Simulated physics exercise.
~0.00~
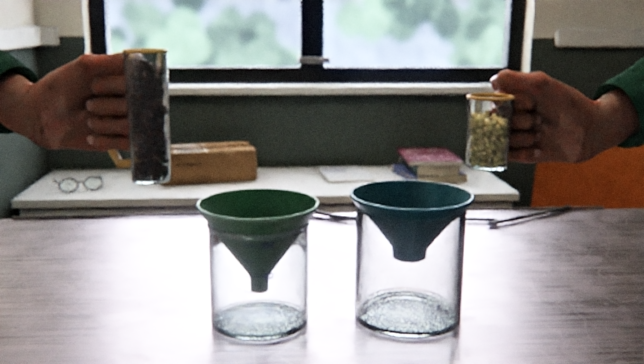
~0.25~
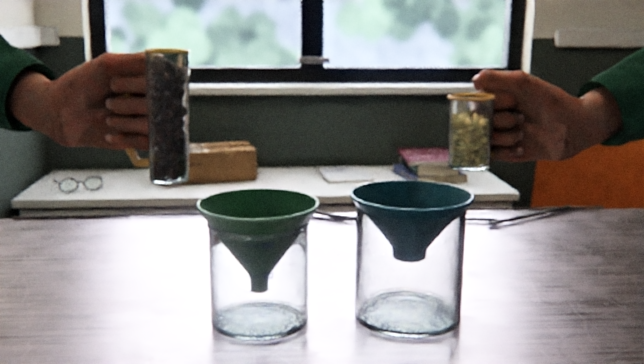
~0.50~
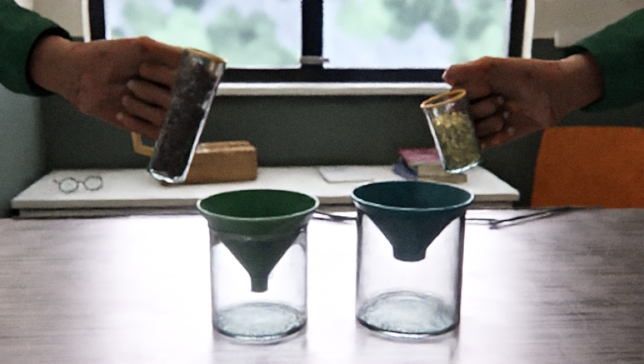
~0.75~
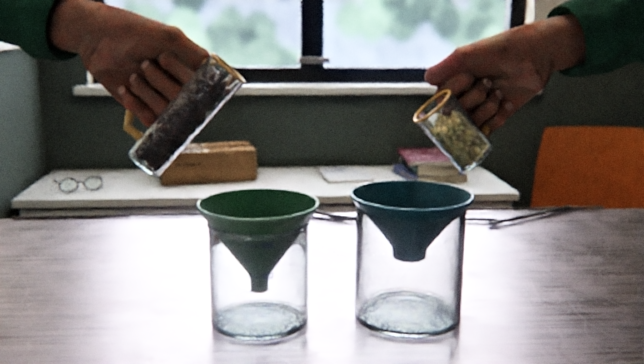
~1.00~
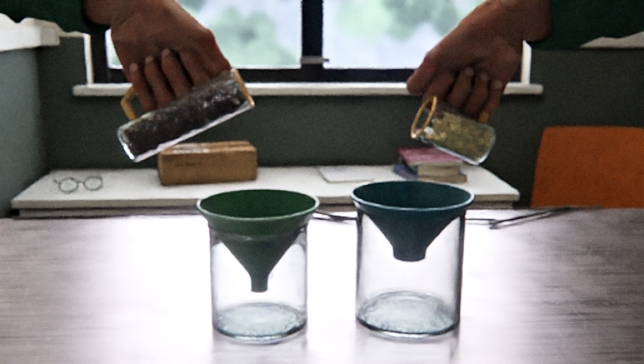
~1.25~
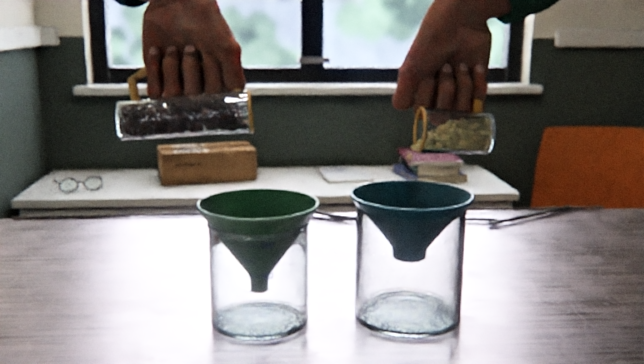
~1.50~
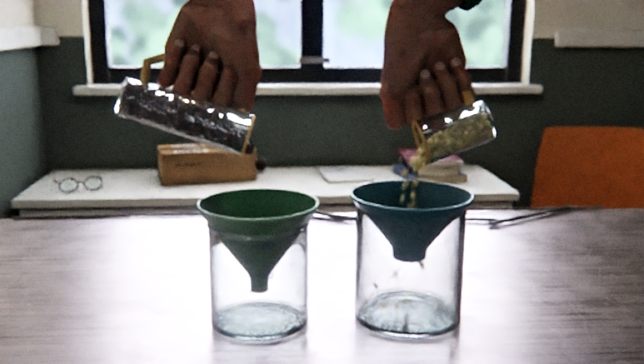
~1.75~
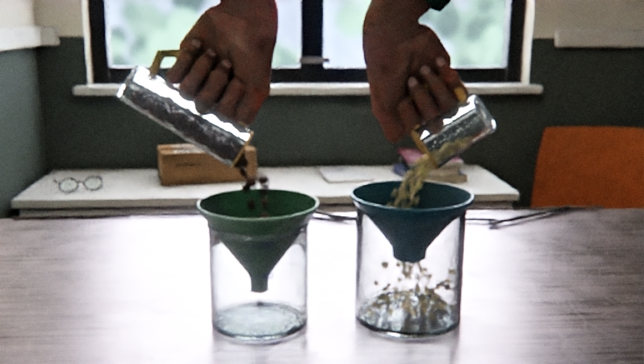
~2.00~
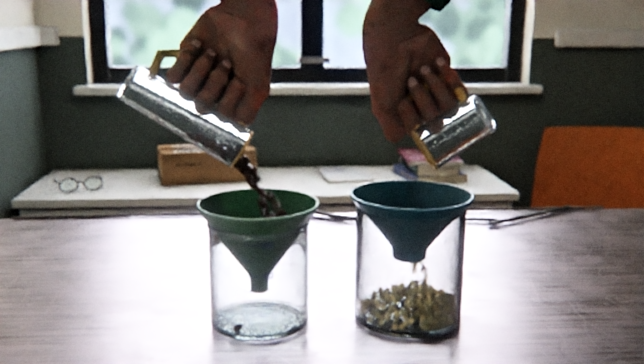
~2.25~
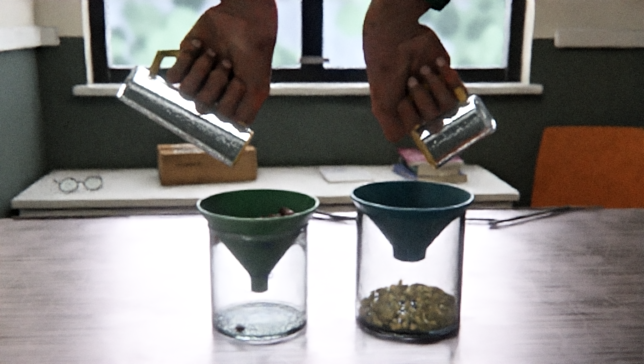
The video shows two hands tipping a cup of dark pieces and a smaller cup of pale greenish pieces over funnels set in glass jars. The pale pieces run through the right funnel and settle in a heap, while the dark ones mostly stay in the left funnel.
